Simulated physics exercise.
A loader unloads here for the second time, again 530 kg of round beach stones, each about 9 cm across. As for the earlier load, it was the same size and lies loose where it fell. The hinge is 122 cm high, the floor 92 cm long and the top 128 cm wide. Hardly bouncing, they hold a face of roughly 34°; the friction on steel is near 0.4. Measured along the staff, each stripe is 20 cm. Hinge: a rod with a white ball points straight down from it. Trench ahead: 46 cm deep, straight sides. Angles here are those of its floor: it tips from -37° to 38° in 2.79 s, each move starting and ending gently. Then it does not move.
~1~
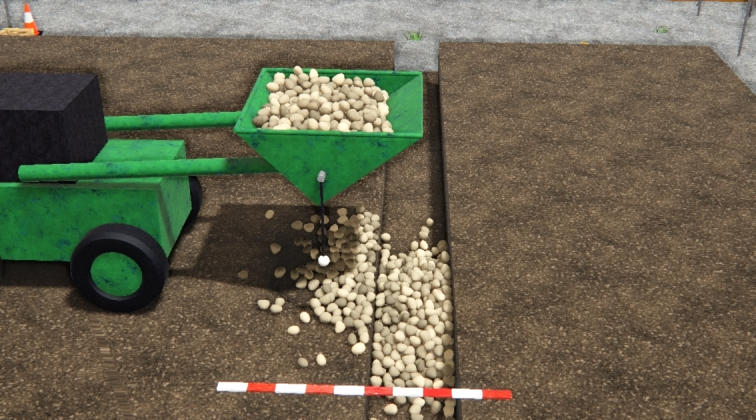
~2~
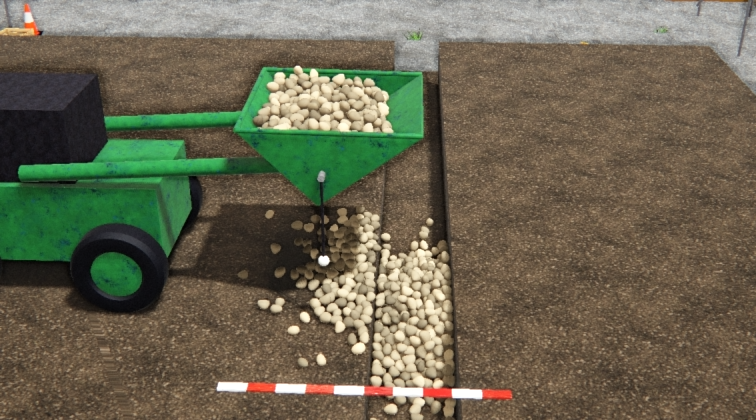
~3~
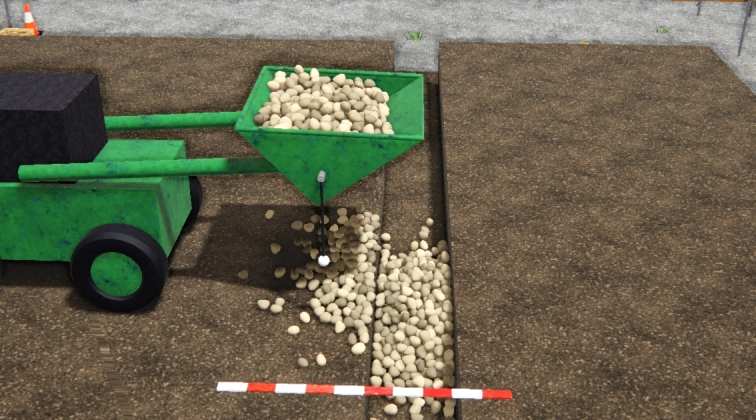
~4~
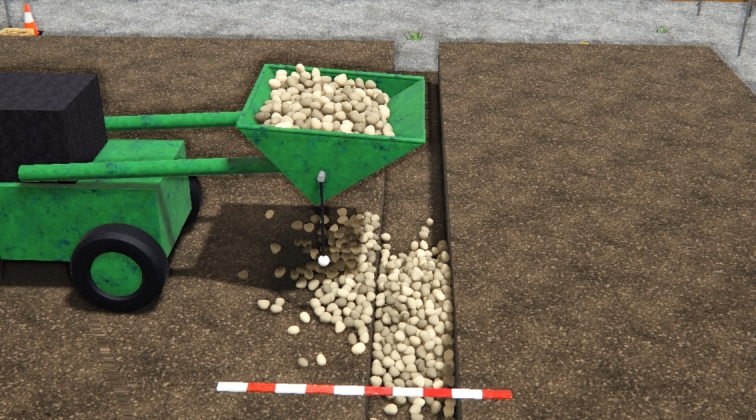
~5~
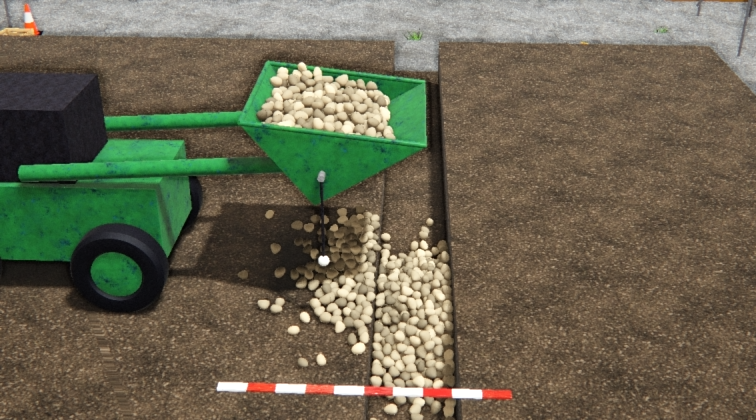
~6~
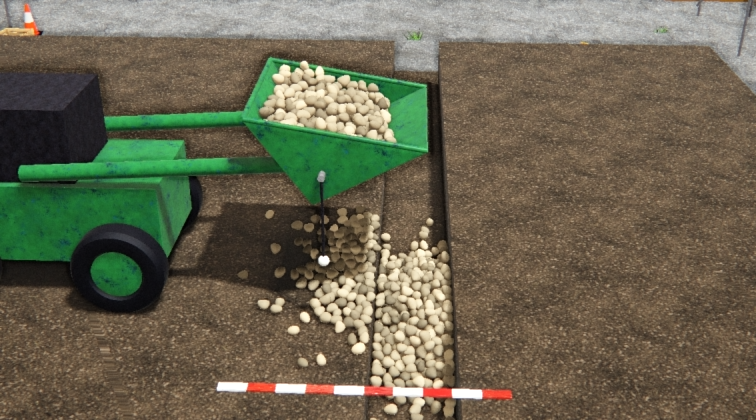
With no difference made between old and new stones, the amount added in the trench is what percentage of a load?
It is roughly 65 per cent of a load.
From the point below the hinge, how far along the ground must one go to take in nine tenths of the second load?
Roughly 150 cm ahead of it.
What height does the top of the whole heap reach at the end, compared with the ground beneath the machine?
Close to 20 centimetres up.
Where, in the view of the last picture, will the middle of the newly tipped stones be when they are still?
Centre: Approx. (439, 285).
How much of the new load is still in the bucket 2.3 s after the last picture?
Close to 5 in a hundred.
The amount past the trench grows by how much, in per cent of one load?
35 in a hundred.
Then, 1.5 s after the last picture the floor is at 26°; in per cent of one load, 81 in the bucket, 26 short of the trench, 91 in the trench, 2 past the trench; the foremost stones are at (462, 256).
Then, 2.3 s after the last picture the floor is at 38°; in per cent of one load, 3 in the bucket, 26 short of the trench, 140 in the trench, 31 past the trench; the foremost stones are at (572, 288).
Then, 2.6 s after the last picture the floor is at 38°; in per cent of one load, 0 in the bucket, 26 short of the trench, 138 in the trench, 36 past the trench; the foremost stones are at (604, 293).
Then, 5.4 s after the last picture the floor is at 38°; in per cent of one load, 0 in the bucket, 26 short of the trench, 138 in the trench, 36 past the trench; the foremost stones are at (617, 284). Net gain in the trench, 65.
